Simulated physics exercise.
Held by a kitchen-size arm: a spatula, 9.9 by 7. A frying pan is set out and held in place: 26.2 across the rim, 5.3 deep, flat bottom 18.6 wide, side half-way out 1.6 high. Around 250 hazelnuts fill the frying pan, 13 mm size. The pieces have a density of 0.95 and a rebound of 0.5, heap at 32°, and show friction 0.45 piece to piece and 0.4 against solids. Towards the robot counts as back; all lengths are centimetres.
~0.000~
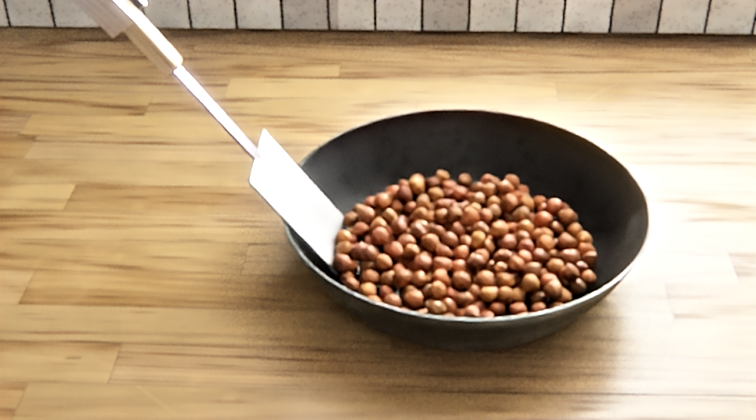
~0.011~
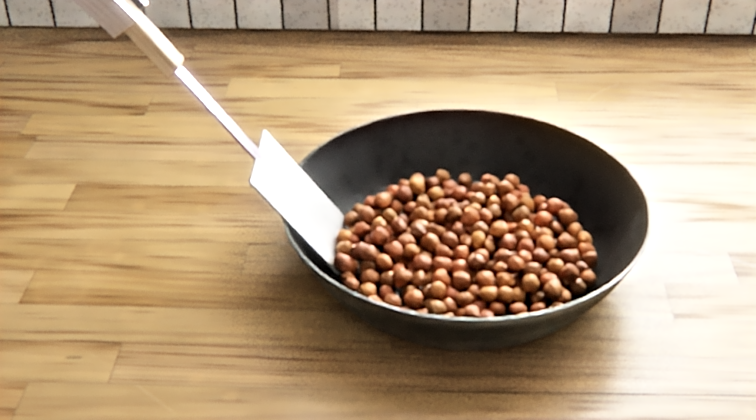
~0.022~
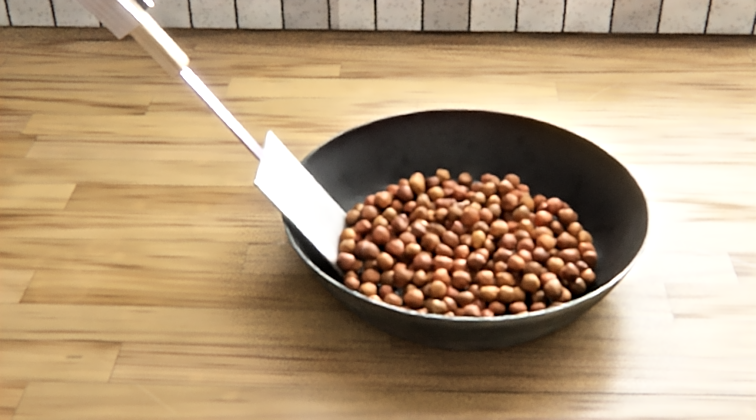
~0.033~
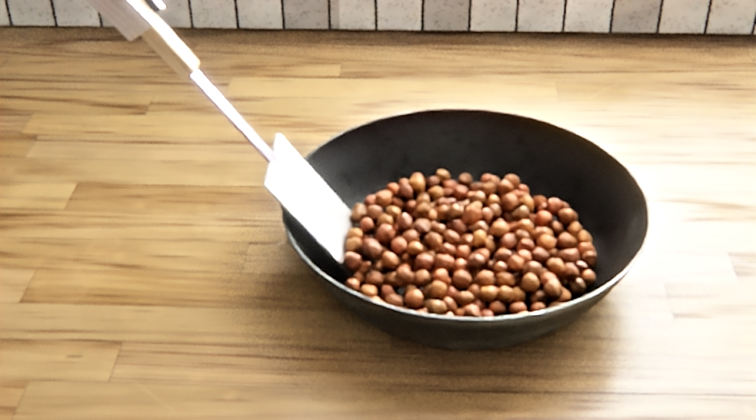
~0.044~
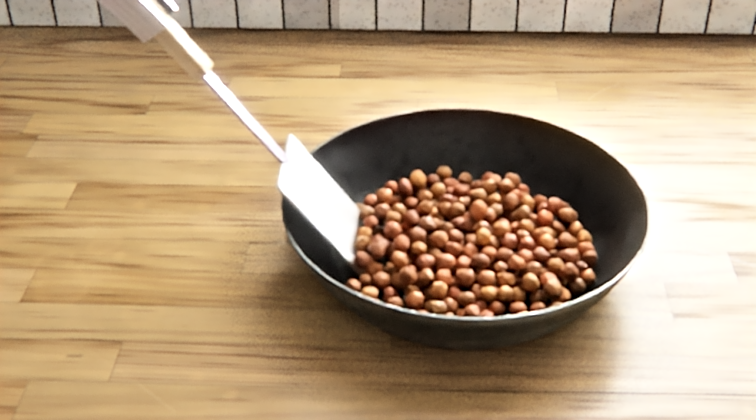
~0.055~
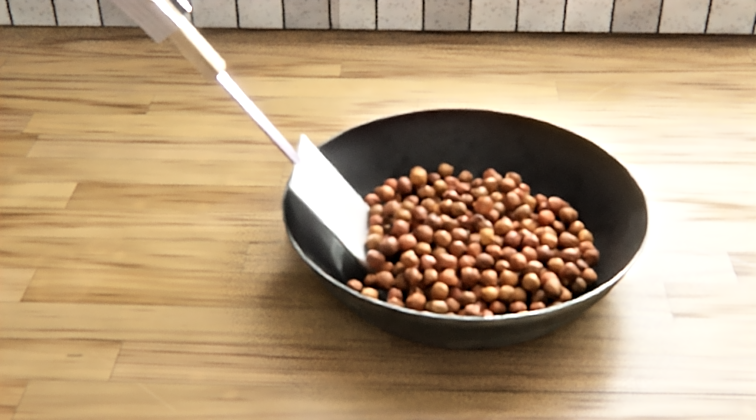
A robot arm held a white spatula against the left side of a heap of hazelnuts in a dark frying pan, then slid it slightly to the right, nudging the nearest nuts inward.
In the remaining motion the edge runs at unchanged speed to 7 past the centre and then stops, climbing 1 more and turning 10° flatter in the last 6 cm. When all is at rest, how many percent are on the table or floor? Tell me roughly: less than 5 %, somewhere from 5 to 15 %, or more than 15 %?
Less than 5 %.
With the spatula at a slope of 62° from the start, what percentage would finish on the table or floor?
I'd expect near 0 percent then.
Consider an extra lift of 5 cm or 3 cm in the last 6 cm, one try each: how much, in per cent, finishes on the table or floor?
Close to 5 and 0 percent respectively.
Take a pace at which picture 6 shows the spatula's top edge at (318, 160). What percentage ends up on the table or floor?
That share would be some 10 percent.
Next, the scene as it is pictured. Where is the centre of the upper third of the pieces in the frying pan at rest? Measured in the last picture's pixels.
Pixel position: Approx. (582, 232).
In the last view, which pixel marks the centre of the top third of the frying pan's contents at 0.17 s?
It is centred at roughly (524, 235).
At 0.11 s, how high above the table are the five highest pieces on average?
Estimated height above table: Approx. 4 cm.
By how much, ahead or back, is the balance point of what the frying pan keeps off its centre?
Ahead, by around 4.5 cm.
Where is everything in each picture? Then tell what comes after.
Spatula top edge at (256, 155), sloping 54°; upper third of the load around (477, 241), from x 340 to 590, top at y 180; 252 in the frying pan, in the first frame.
Spatula top edge at (257, 155), sloping 54°; upper third of the load around (477, 241), from x 340 to 590, top at y 180, in the second frame.
Spatula top edge at (262, 156), sloping 54°; upper third of the load around (477, 241), from x 345 to 590, top at y 180, in the third frame.
Spatula top edge at (272, 158), sloping 54°; upper third of the load around (473, 240), from x 350 to 590, top at y 175, in the fourth frame.
Spatula top edge at (284, 160), sloping 54°; upper third of the load around (475, 238), from x 355 to 590, top at y 175, in the fifth frame.
Spatula top edge at (296, 160), sloping 54°; upper third of the load around (478, 238), from x 355 to 590, top at y 170; 252 in the frying pan, in the sixth frame.
After 0.11 s, sloping 54°, highest piece 4 above the table; 252 in the frying pan.
After 0.17 s, sloping 51°, highest piece 5 above the table; 252 in the frying pan.
After 0.40 s, sloping 44°, highest piece 5 above the table; 251 in the frying pan, 1 on the blade or in flight.
After 1.45 s, sloping 44°, highest piece 5 above the table; 251 in the frying pan, 1 on the table or floor.
At rest, 251 in the frying pan, 1 on the table or floor. That is 0 % on the table or floor.
